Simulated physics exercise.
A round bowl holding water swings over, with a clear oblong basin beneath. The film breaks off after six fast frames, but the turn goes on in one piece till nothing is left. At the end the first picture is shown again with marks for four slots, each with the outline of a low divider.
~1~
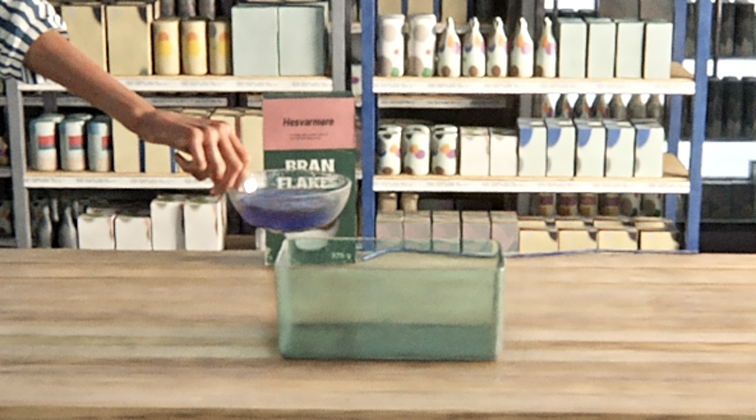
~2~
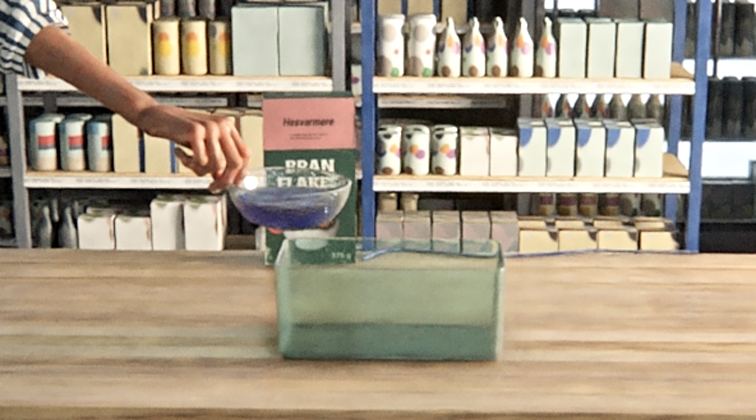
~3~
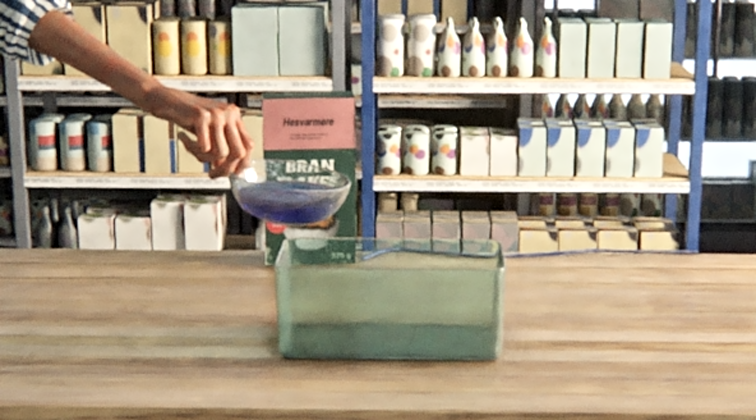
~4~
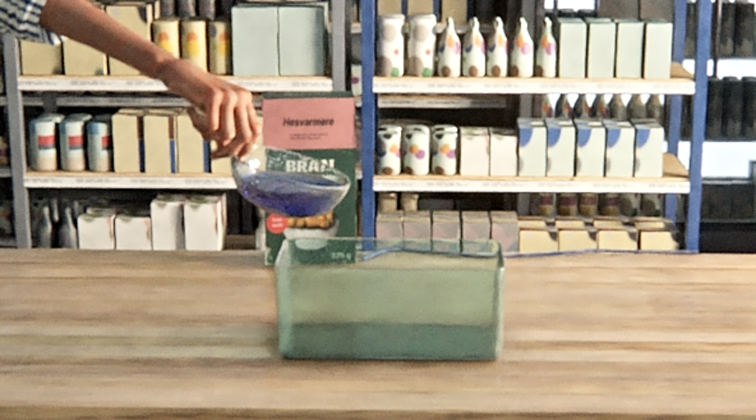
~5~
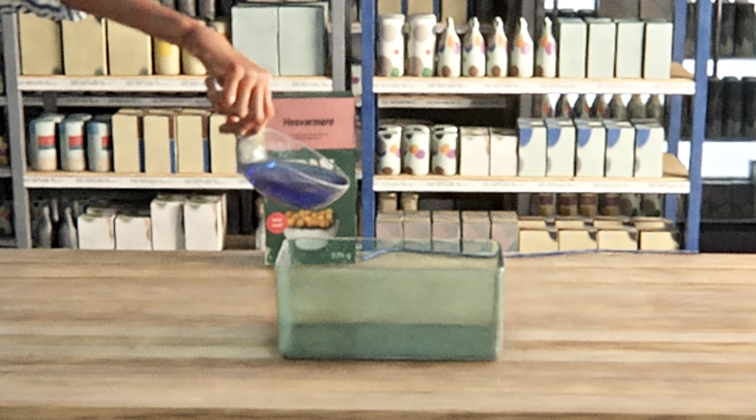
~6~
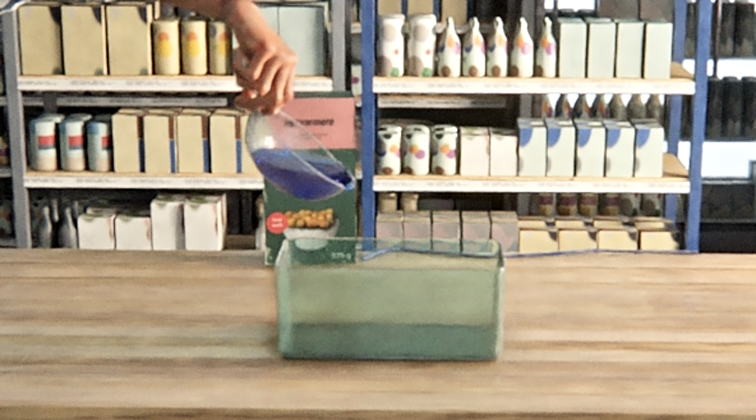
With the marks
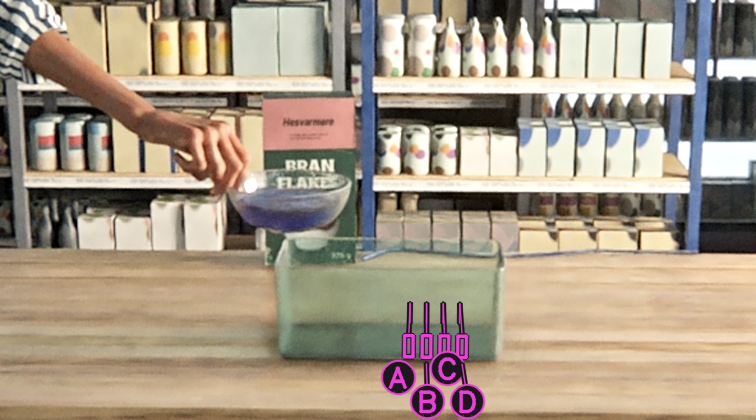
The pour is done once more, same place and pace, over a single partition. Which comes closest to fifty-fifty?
B.
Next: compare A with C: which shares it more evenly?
Here it is position A.
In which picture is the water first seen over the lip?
In picture 6.
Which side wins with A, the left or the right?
The right side.
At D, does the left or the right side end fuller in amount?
The left side.
In magenta, A at (408, 363); B at (426, 363); C at (444, 363); D at (461, 363).
If A is chosen, about 29 % ends left of the wall and 68 % right of it; 3 % is lost outside.
If B is chosen, about 47 % ends left of the wall and 49 % right of it; 4 % is lost outside.
If C is chosen, about 79 % ends left of the wall and 18 % right of it; 4 % is lost outside.
If D is chosen, about 86 % ends left of the wall and 11 % right of it; 4 % is lost outside.
